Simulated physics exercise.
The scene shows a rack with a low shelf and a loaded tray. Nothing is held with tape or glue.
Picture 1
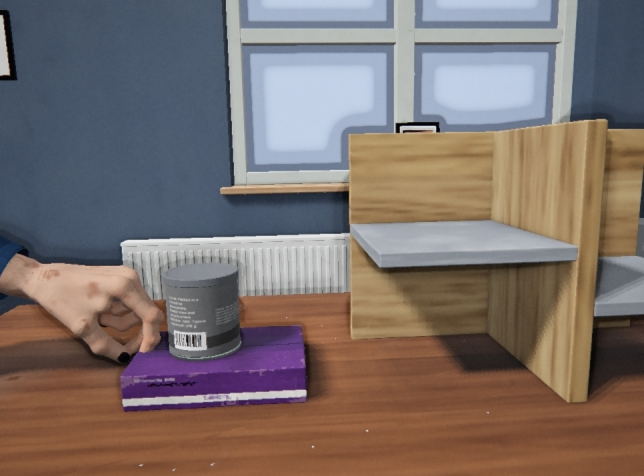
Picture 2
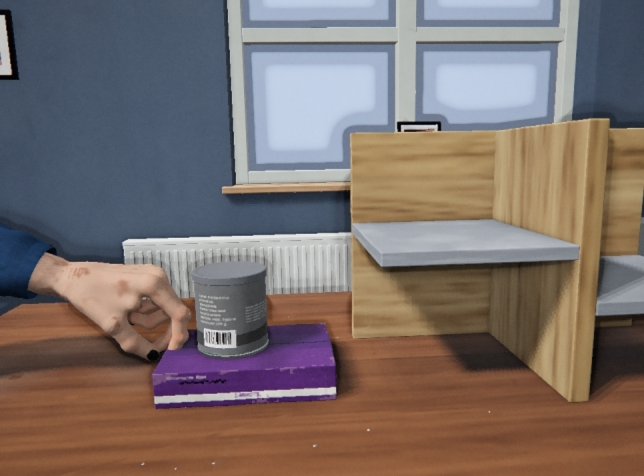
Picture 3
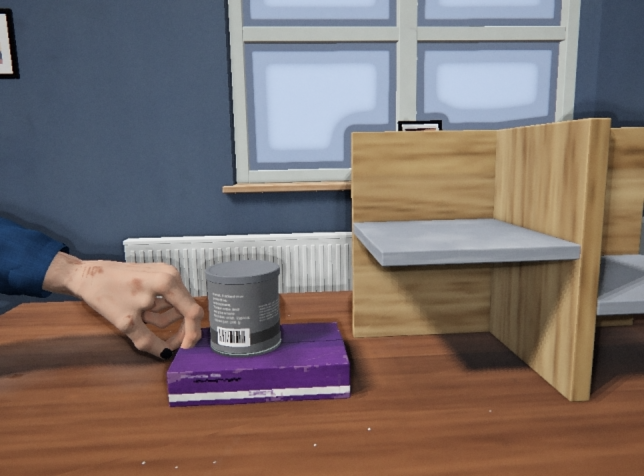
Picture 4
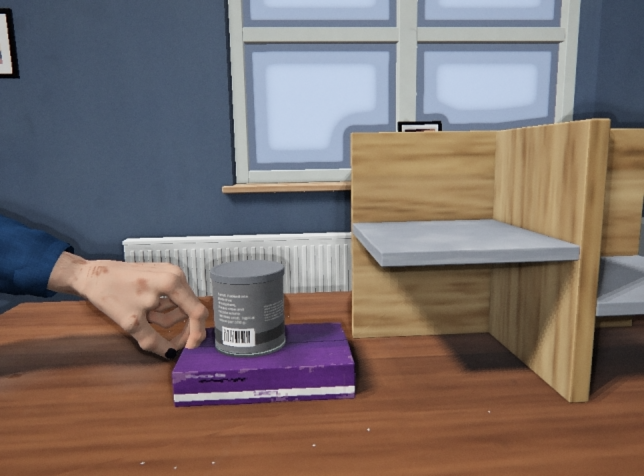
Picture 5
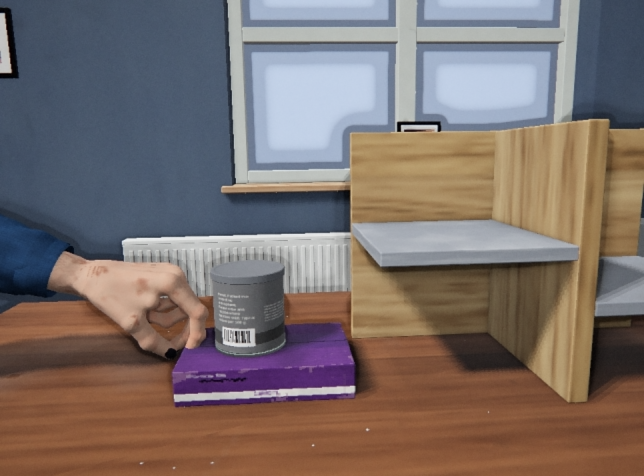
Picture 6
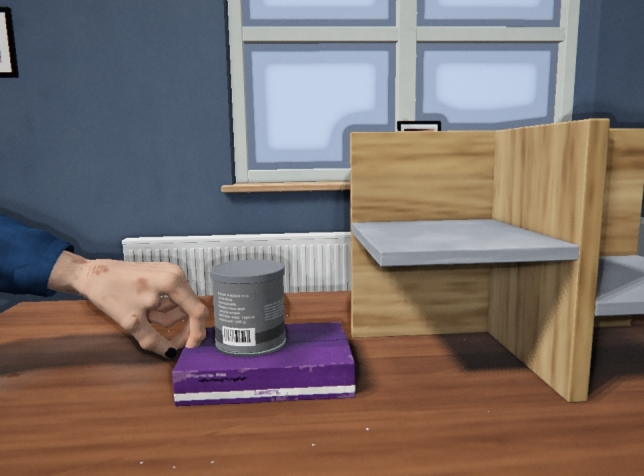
On a wooden tabletop beside a shelved rack, a hand sliding a purple box carrying a grey pot a little rightward, then staying still.
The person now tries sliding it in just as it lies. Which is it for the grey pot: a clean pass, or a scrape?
It sits low enough.
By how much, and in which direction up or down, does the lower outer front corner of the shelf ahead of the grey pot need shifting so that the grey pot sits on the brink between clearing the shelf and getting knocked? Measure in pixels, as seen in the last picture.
Shift: 20 px, direction down.
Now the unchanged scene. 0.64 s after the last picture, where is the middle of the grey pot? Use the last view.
It ends up somewhere around (295, 305).
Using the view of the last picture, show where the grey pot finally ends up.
You'll find it close to (427, 300).
Then, 0.64 s after the last picture, grey pot riding along near (295, 305).
Then, 1.16 s after the last picture, grey pot riding along near (354, 303).
Then, 1.60 s after the last picture, grey pot riding along near (403, 301).
At rest, the grey pot passes below, near (426, 300).
